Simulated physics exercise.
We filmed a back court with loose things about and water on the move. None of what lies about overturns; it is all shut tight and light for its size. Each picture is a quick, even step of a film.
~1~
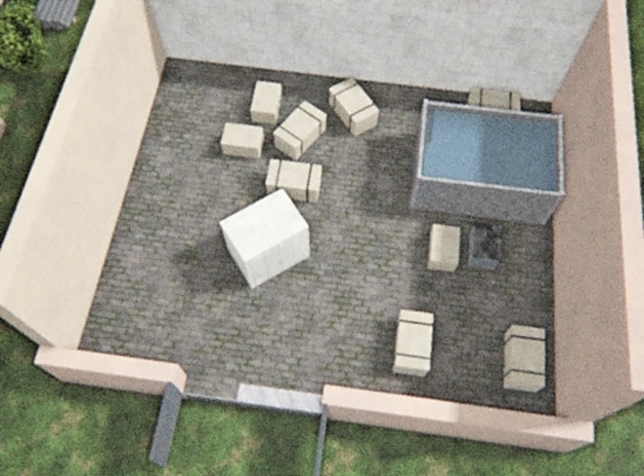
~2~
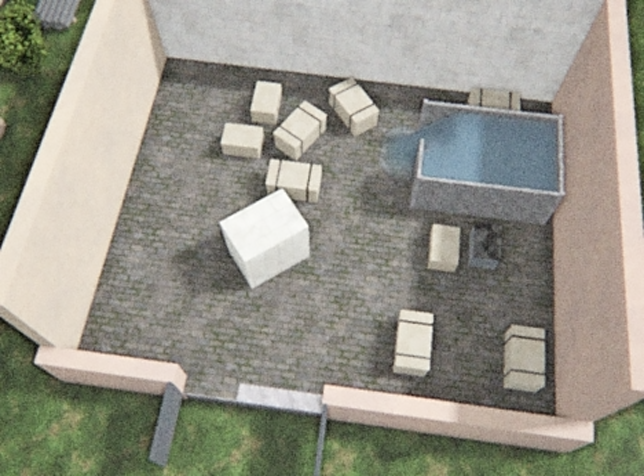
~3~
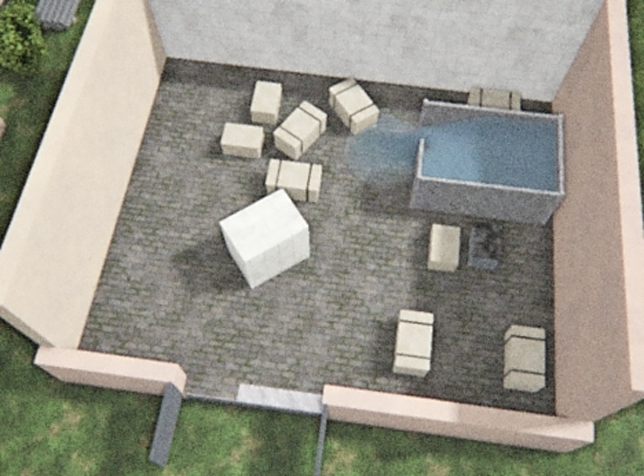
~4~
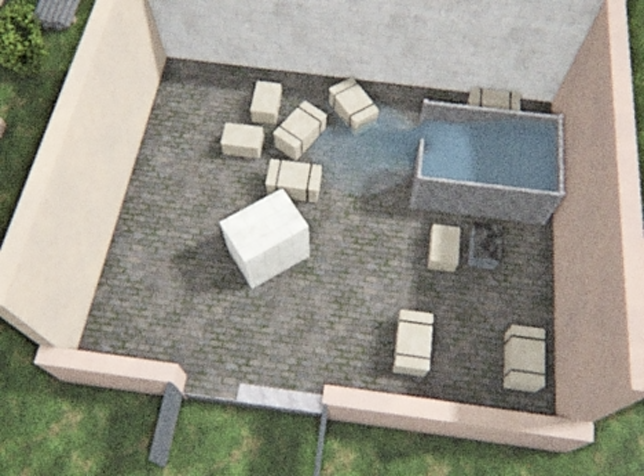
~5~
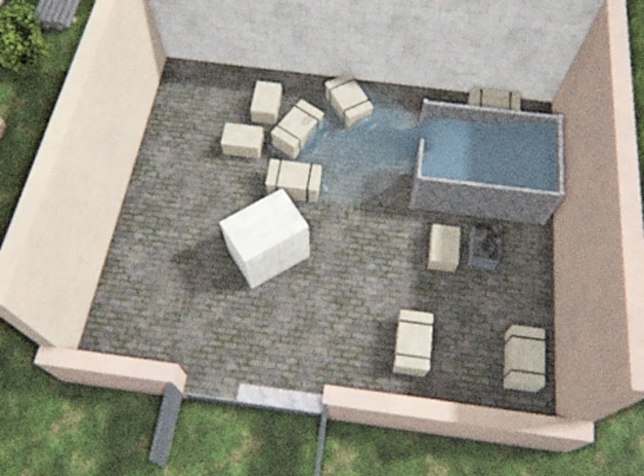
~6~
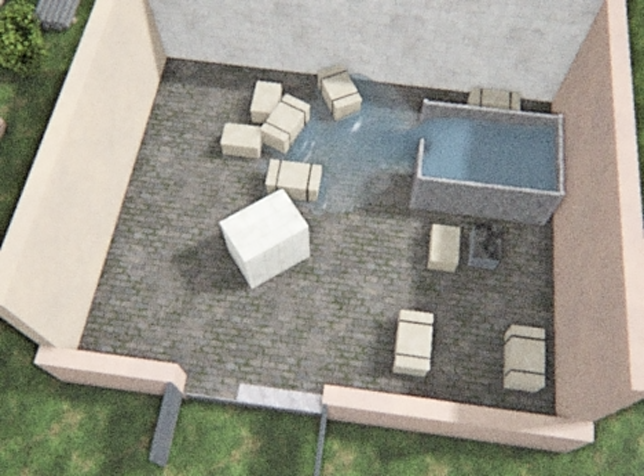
Water pours left from a raised tank across the paving and pushes two pale trunks.
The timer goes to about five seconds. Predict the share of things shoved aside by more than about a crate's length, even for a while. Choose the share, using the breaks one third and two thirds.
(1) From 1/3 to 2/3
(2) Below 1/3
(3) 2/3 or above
(1) From 1/3 to 2/3.
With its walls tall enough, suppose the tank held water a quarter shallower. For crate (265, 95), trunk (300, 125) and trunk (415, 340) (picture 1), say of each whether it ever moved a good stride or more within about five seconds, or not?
The first one: Reaches it. The second: Reaches it. The third: Doesn't reach it.
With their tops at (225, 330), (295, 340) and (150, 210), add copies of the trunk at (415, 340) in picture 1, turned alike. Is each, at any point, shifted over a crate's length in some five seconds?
In sequence: Doesn't go far, doesn't go far, pushed clear.
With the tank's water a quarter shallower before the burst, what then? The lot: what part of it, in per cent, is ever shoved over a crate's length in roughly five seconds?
50 % or so.
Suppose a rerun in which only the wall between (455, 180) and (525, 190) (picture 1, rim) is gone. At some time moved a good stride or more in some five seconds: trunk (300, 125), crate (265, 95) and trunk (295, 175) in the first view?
The first: Fell short; the second: Fell short; the third: Fell short.
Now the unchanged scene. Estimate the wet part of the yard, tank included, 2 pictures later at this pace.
Wet share: Around 25 %.
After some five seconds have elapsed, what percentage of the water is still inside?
About 100 percent.
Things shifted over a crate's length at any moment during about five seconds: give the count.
That makes 5.
A moment on, 2 of 10 are well off their spots; 1 afloat.
Next, 5 of 10 are well off their spots; 4 afloat.
Later, 5 of 10 are well off their spots; 3 afloat.
In the end, 5 of 10 are well off their spots, and 5 have been at some point; 4 afloat.
